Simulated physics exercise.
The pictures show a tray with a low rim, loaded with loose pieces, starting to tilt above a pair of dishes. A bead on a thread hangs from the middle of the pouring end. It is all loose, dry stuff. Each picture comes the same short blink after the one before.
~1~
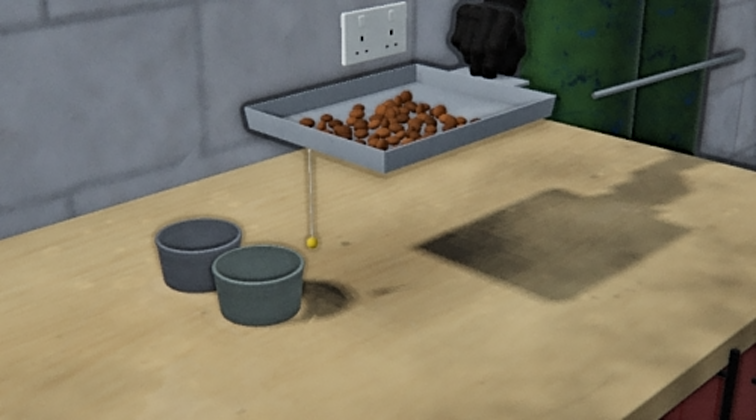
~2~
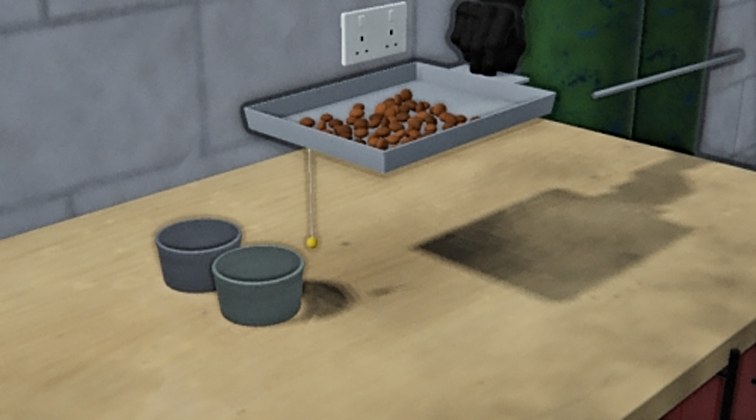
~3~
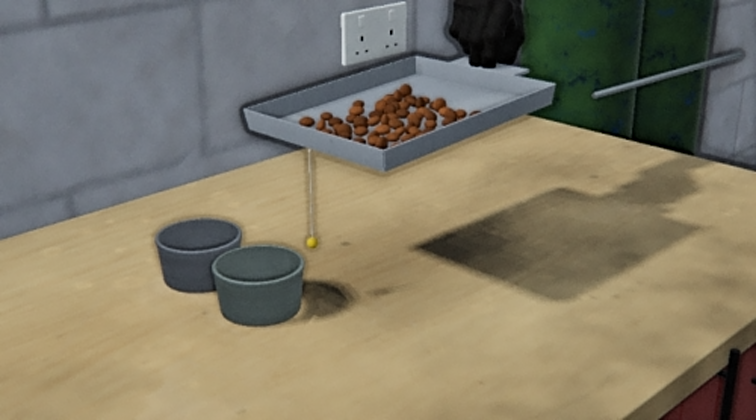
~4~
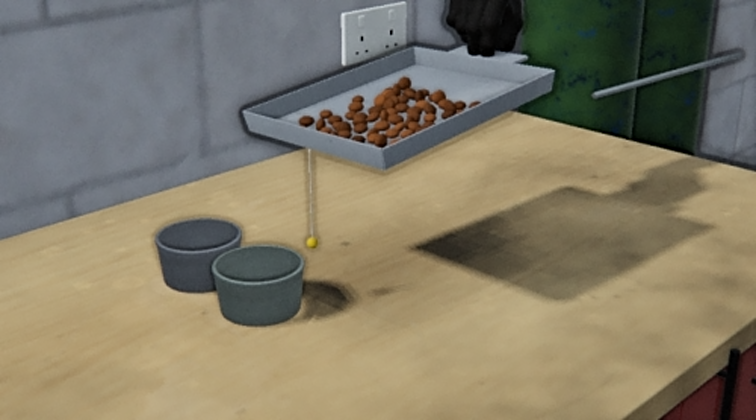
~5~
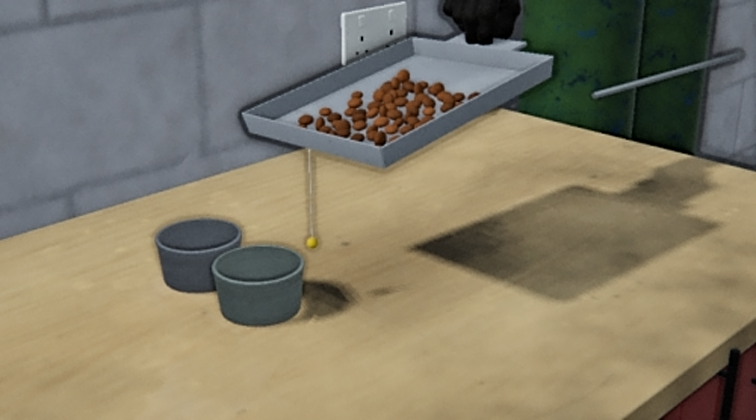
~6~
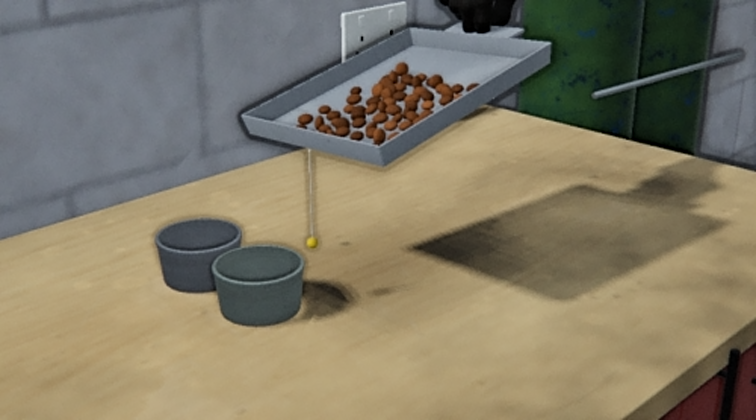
The clip shows a shallow grey tray of brown dog kibble above a wooden worktop with two small dark dishes and a hanging yellow bead, as a black gripper gradually raises the tray's far side, tilting it slightly.
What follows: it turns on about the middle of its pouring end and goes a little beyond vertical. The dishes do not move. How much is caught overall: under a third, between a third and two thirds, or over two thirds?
Caught overall: From one third to two thirds.
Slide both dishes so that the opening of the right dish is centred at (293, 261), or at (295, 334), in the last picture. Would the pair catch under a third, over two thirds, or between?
The first try: The middle third. The second: Below one third.
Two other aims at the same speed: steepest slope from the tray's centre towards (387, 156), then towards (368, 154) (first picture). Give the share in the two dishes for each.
The first gives 0 %, the second 0 %.
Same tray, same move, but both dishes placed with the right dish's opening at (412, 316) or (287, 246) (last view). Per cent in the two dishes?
Near 0 % and 30 %.
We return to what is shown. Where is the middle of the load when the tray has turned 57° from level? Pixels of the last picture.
Near (317, 104).
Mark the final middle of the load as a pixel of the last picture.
Roughly at (245, 294).
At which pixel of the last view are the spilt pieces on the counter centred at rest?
Around (232, 302).
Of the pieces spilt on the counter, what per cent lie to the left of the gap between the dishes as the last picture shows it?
Roughly 30 in a hundred.
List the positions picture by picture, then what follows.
In the first picture, corners of the pouring end near (249, 107) and (385, 150), level; middle of the load near (386, 125), bits of dog kibble; left dish near (166, 264); right dish near (224, 296); bead on its thread near (313, 243).
In the second picture, corners of the pouring end near (249, 108) and (384, 150), level; middle of the load near (386, 124).
In the third picture, corners of the pouring end near (248, 109) and (384, 149), tipped barely, lowest at the left corner; middle of the load near (385, 121).
In the fourth picture, corners of the pouring end near (247, 111) and (382, 148), tipped a little, lowest at the left corner; middle of the load near (385, 117).
In the fifth picture, corners of the pouring end near (246, 113) and (381, 146), tipped a little, lowest at the left corner; middle of the load near (384, 112).
In the sixth picture, corners of the pouring end near (246, 115) and (379, 145), tipped a little, lowest at the left corner; middle of the load near (383, 108); left dish near (166, 264); right dish near (224, 296).
Shortly afterwards, tray tipped steeply; the whole lot on the tray.
Next, tray tipped right over; all but a few on the tray; only a few in the air.
Some moments later, tray tipped past a quarter turn; near a third in the right dish; near a quarter in the left dish; near half outside both.
In the end, tray tipped past a quarter turn; near a third in the right dish; near a quarter in the left dish; near half outside both.
